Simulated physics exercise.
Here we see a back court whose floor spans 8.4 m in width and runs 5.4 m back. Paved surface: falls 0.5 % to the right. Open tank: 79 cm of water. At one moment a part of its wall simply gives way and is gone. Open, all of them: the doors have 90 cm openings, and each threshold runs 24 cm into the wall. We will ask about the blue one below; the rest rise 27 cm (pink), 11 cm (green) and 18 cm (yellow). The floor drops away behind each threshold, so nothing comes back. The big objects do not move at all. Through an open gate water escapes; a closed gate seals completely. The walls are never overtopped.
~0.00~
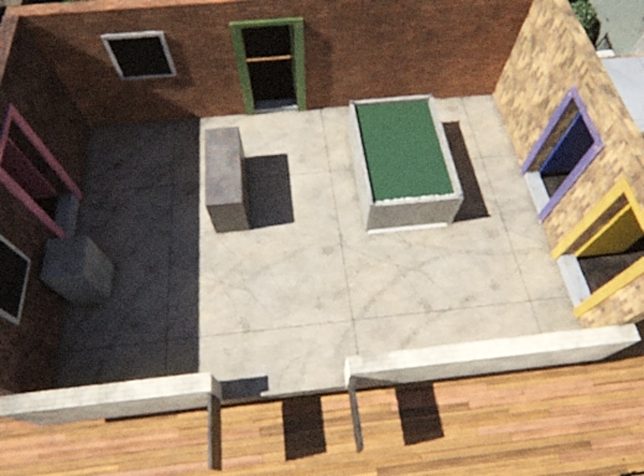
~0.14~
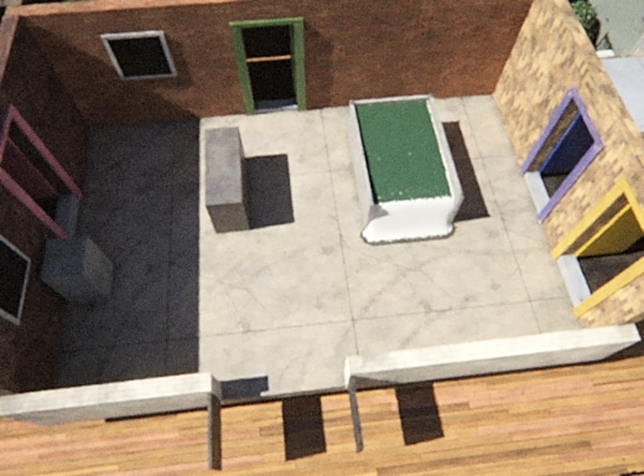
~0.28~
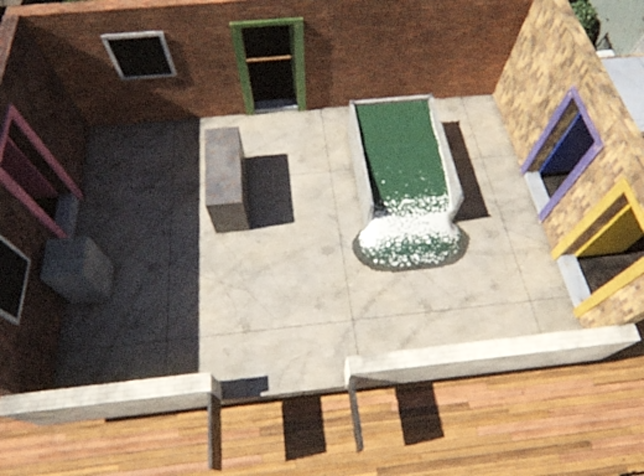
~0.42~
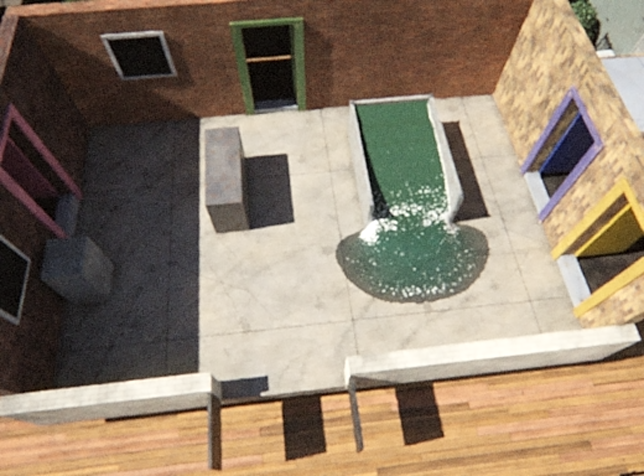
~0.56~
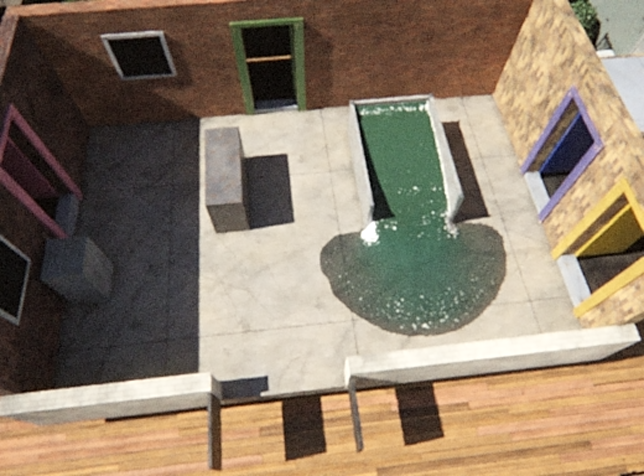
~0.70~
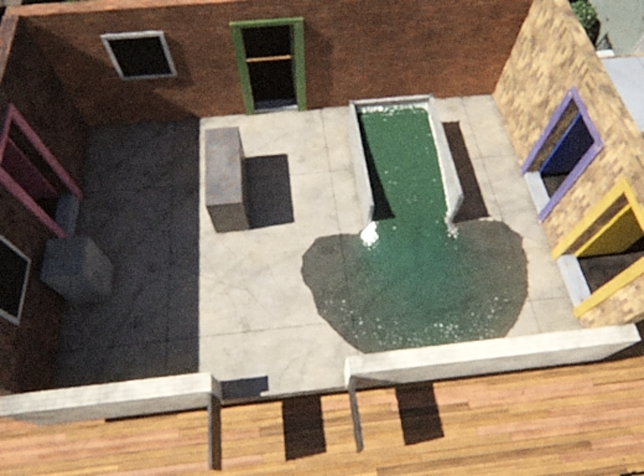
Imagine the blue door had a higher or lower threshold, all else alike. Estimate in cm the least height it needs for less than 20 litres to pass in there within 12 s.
I would say 6.5 cm.
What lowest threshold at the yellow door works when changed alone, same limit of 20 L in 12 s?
Yellow: Roughly 21 cm.
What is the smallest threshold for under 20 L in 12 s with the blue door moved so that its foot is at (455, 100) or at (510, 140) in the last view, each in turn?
Roughly 14.5 cm for the first and 10.0 cm for the second.
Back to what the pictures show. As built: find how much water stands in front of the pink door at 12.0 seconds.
It stands about 5.5 centimetres deep.
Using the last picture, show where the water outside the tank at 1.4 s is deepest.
Look close to (439, 359).
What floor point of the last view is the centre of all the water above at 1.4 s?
Centre of the water: Approx. (409, 236) px.
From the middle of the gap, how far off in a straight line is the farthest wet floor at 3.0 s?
Near 6.0 metres, give or take.
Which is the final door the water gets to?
That would be the green door.
After 1.4 s water covers 25 % of the floor, deepest (43 cm) near (439, 359); it has not reached the blue door.
After 3.0 s water covers 40 % of the floor, deepest (35 cm) near (581, 342); 8 cm at the blue door, 0 litres in over its 10 cm threshold.
After 12.0 s water covers 100 % of the floor, deepest (10 cm) near (581, 342); 8 cm at the blue door, 2 litres in over its 10 cm threshold.
At the blue door as built, the water arrived by 2.7 s and peaked near 11 cm at 9.6 s.
Run again over the same 12 s with other heights there, 32 litres in over 5.5 cm, 10 litres over 7.5 cm. The limit of 20 litres is kept from about 6.5 cm up.
